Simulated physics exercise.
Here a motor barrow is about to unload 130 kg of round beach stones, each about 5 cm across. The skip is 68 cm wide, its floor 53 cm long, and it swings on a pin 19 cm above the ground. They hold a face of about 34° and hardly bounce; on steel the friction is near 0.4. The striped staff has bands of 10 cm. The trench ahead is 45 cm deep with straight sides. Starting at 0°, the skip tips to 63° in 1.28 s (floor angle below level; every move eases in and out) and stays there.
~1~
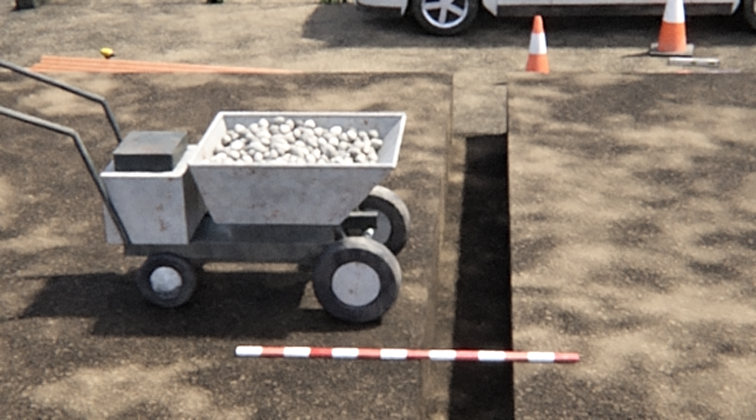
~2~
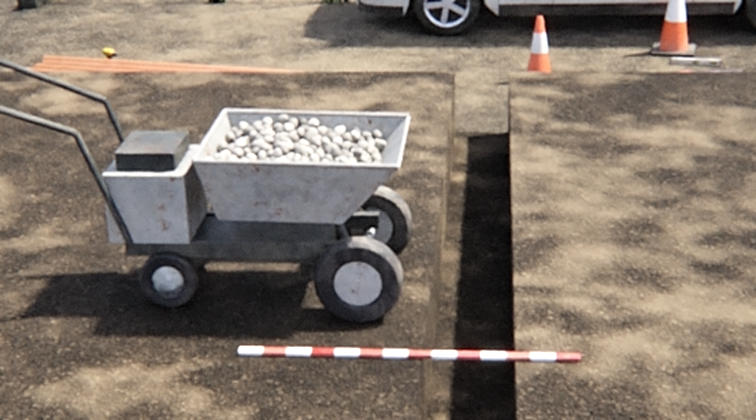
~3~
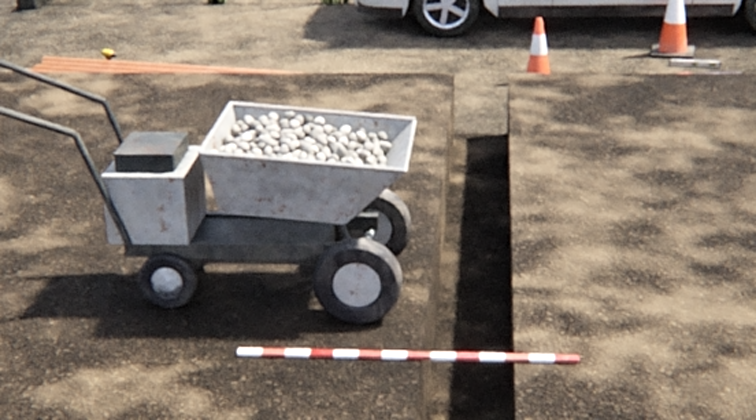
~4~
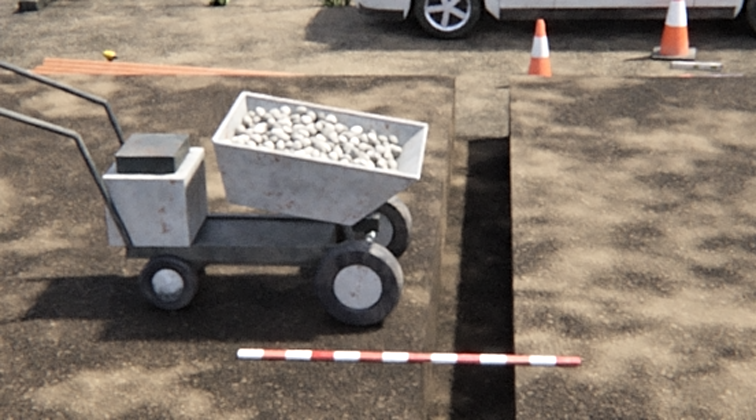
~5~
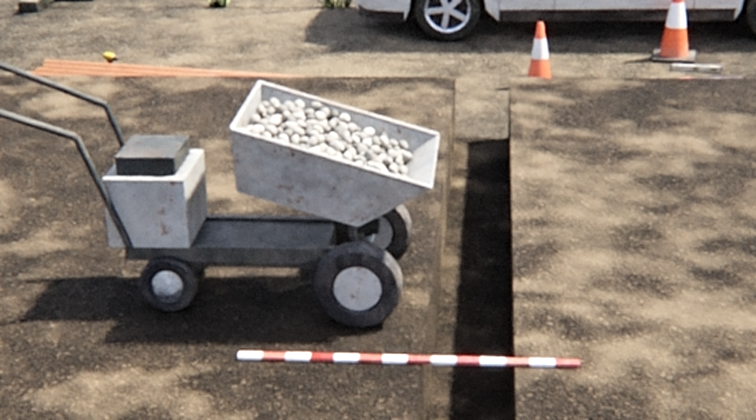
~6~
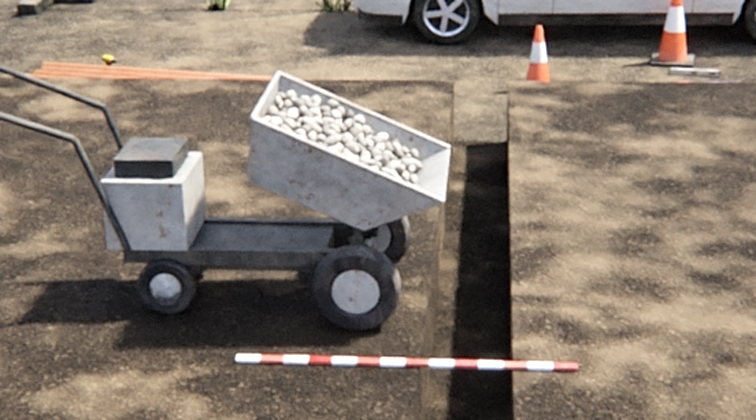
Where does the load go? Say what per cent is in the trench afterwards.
About 34 per cent.
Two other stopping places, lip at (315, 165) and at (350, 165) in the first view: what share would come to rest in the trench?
Near 100 per cent from the first place, 75 from the second.
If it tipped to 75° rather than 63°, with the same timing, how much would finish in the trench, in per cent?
Then about 25 per cent.
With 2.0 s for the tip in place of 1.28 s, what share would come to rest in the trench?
In that case some 40 per cent.
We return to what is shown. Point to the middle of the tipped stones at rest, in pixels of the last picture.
Near (547, 298).
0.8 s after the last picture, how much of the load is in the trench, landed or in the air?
About 5 per cent by then.
Then, 0.4 s after the last picture the floor is at 53°, 100 % in the skip; the foremost stones are at (475, 226).
Then, 0.8 s after the last picture the floor is at 63°, 60 % in the skip, 5 % in the trench, 35 % past the trench; the foremost stones are at (595, 304).
Then, 1.2 s after the last picture the floor is at 63°, 28 % in the skip, 9 % in the trench, 63 % past the trench; the foremost stones are at (709, 302).
Then, 3.1 s after the last picture the floor is at 63°, 0 % in the skip, 34 % in the trench, 66 % past the trench; the foremost stones are past the picture's edge.
